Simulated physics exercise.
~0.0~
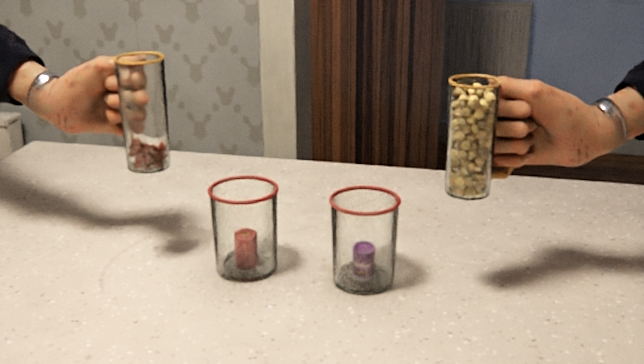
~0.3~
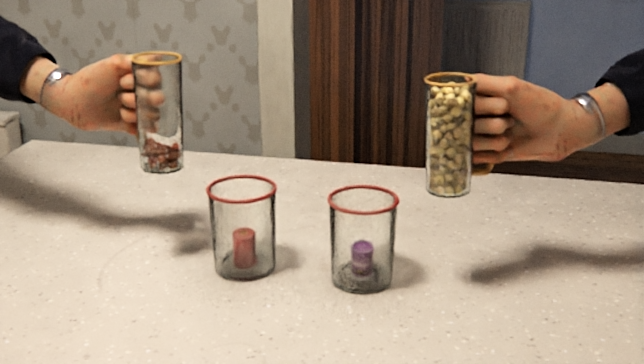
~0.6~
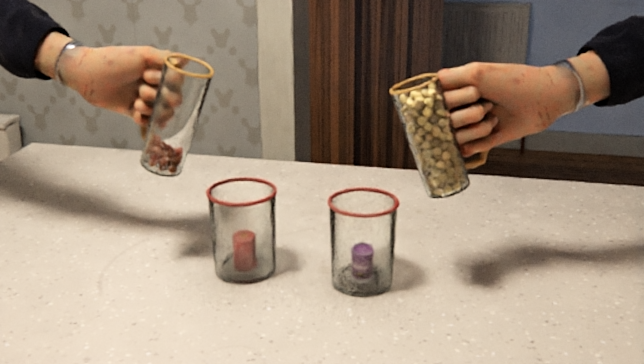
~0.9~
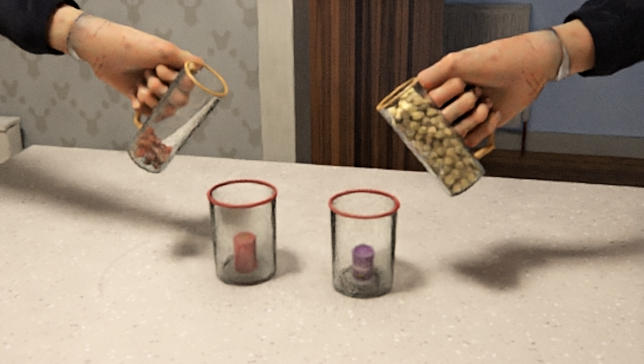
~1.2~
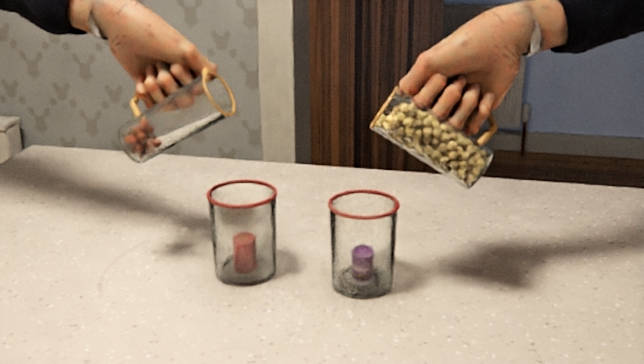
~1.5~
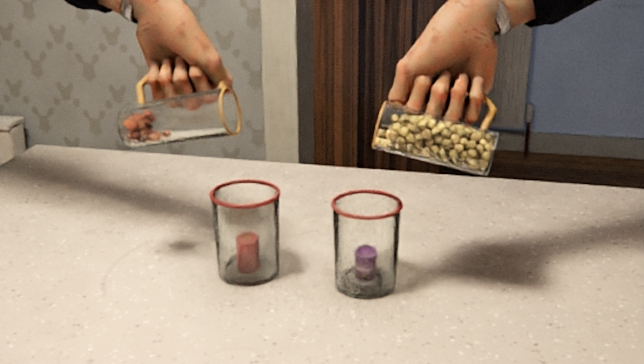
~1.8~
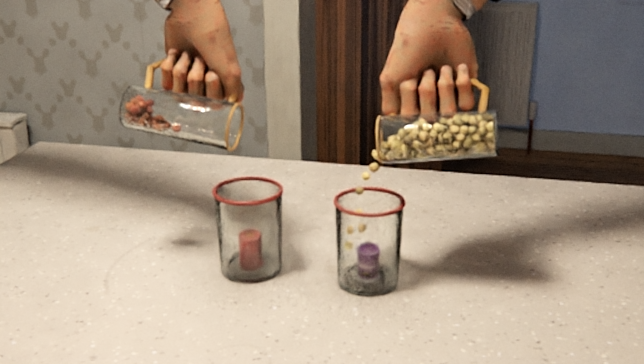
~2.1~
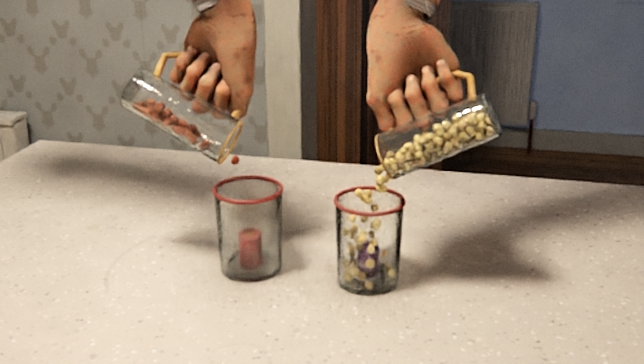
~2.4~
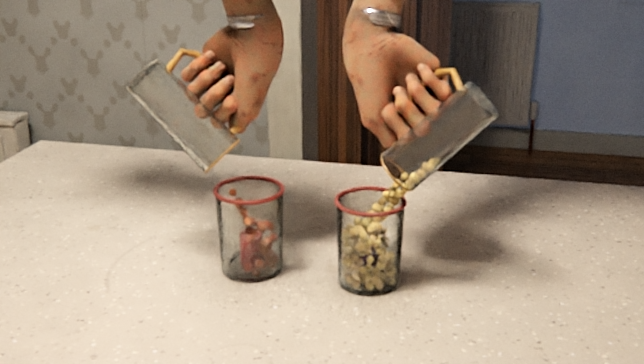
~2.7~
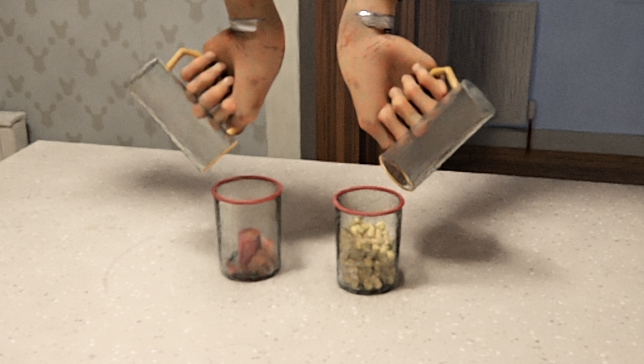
Two hands, each gripping a clear cup with a yellowish rim, hover over a pale speckled table, seen from slightly above by a gently swaying camera. Below stand two clear red-rimmed glasses, a red peg upright in the left one and a purple peg in the right. The left cup holds a few reddish pieces, the right many cream-coloured ones. Both hands tip their cups inward; cream pieces spill first, then the reddish ones follow. Both cups end up empty and tilted downward, the red peg still showing above its shallow heap, the purple one buried.
